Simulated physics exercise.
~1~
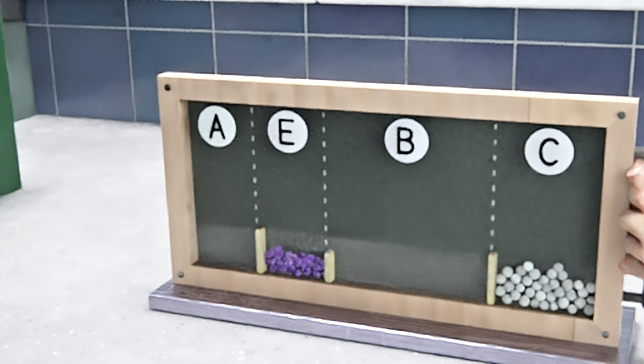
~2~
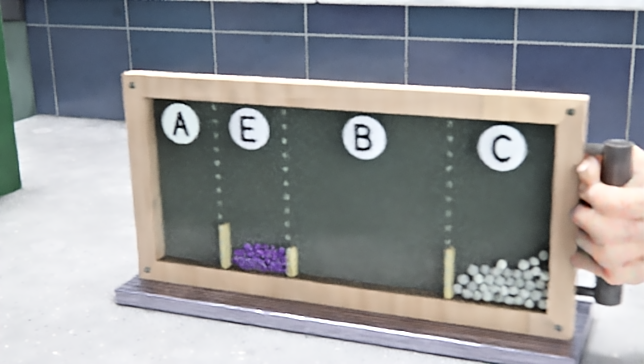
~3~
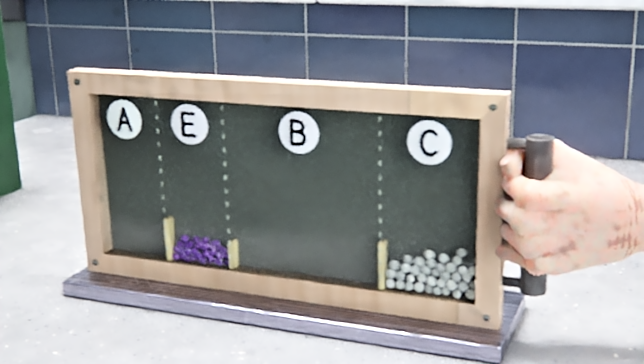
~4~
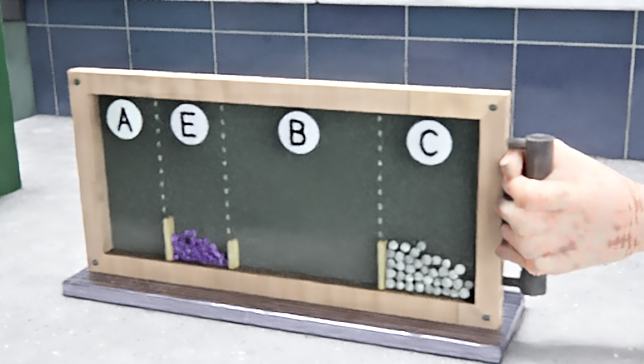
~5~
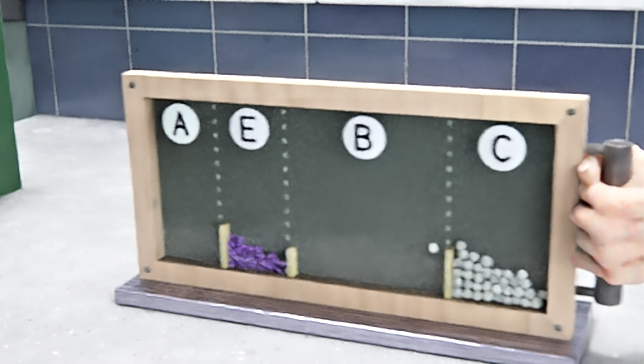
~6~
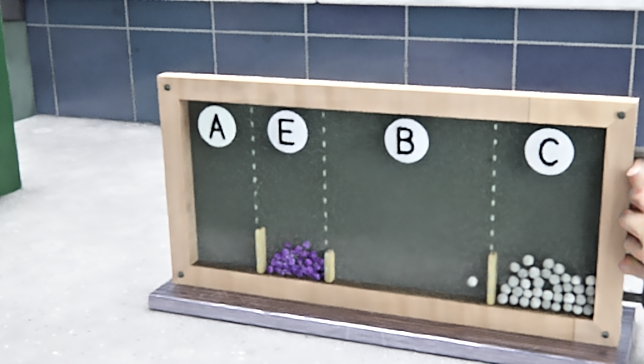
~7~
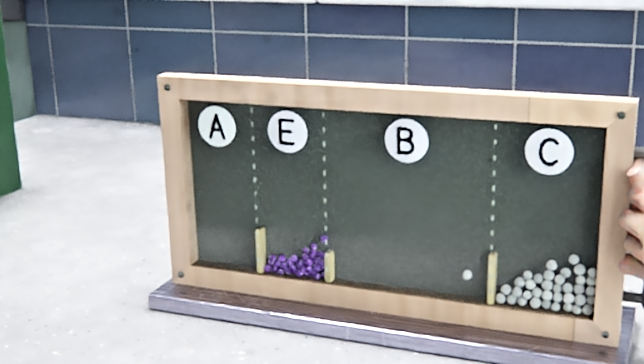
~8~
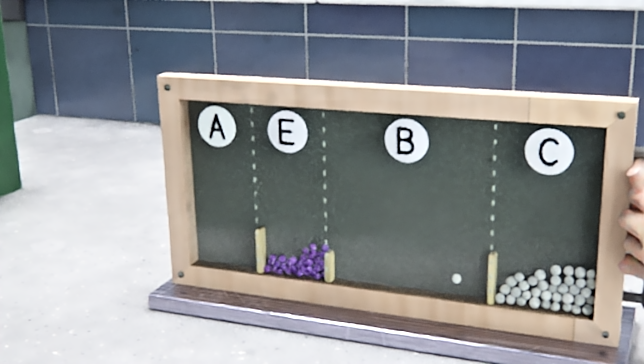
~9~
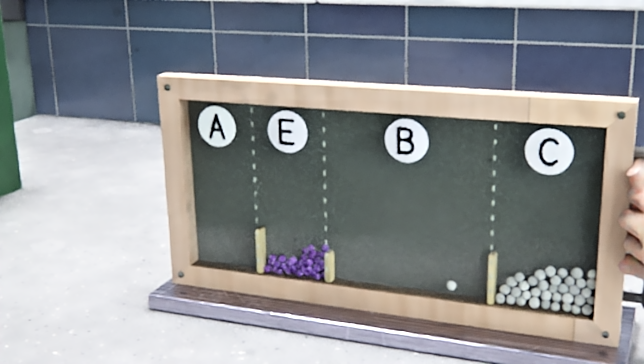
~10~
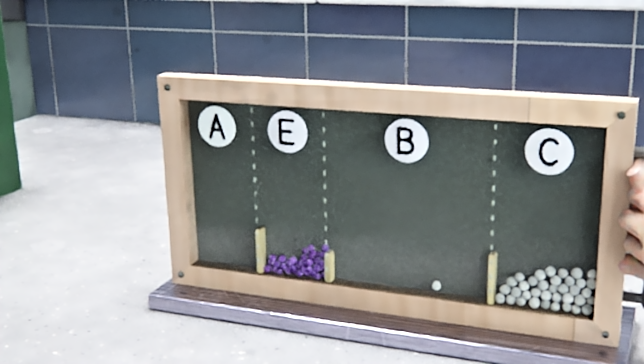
A shallow wooden-framed tray with a clear face stands upright on a pale counter, purple beads penned in strip E and white beads heaped in strip C. A hand gripping the dark handle at its right end slides it left, then pushes it back right to where it began. As it returns, the piles shift and a single white bead hops over the low divider into strip B. Once the tray stops, that bead rolls slowly left along the floor of B. It ends alone there, while the other beads settle in their original strips.
